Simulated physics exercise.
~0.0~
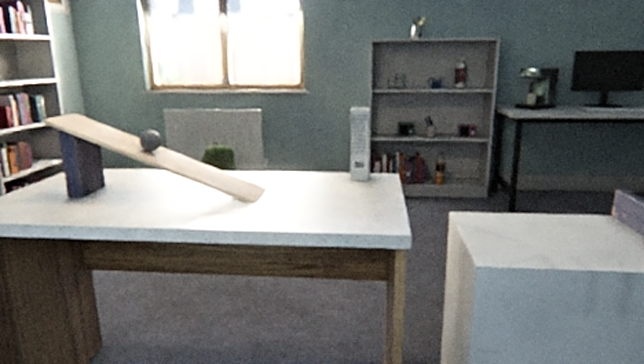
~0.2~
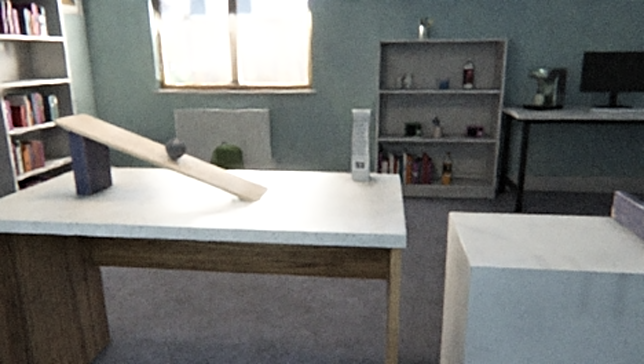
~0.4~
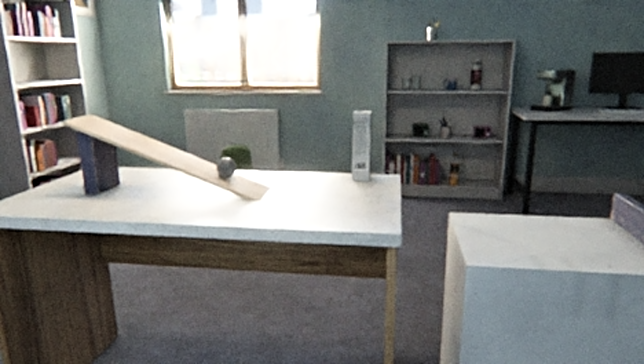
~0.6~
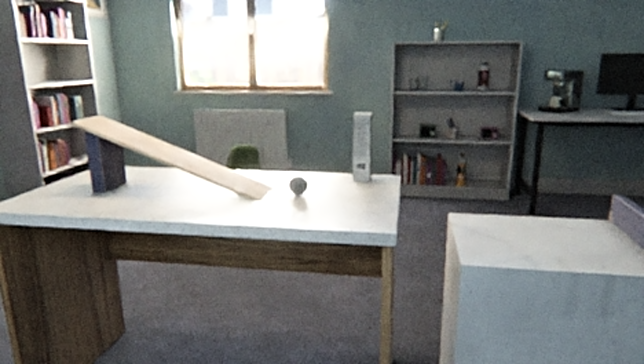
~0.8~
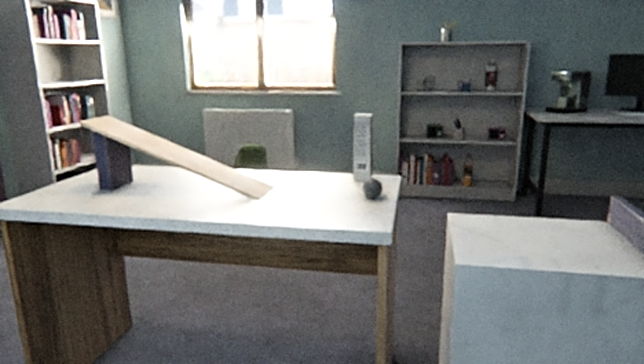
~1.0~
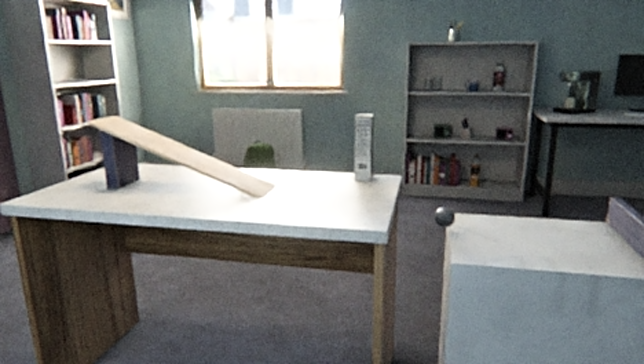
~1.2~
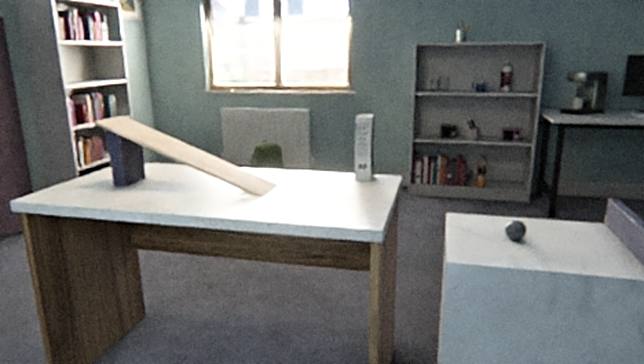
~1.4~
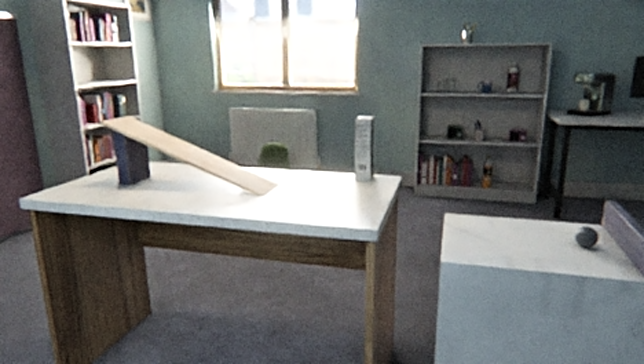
In a room with green walls, bookshelves and a bright window, a white-topped wooden table is seen from the front, the view drifting slightly sideways. A pale ramp propped on a dark block slopes down to the right, a grey ball partway along it, while a white carton stands near the table's right end and a lower white cabinet sits beyond a gap. The ball rolls down the ramp and across the tabletop, passing in front of the carton. It leaves the edge, crosses the gap and reaches the cabinet top. It continues right, ending close to the raised strip at the far side, with the carton still upright.
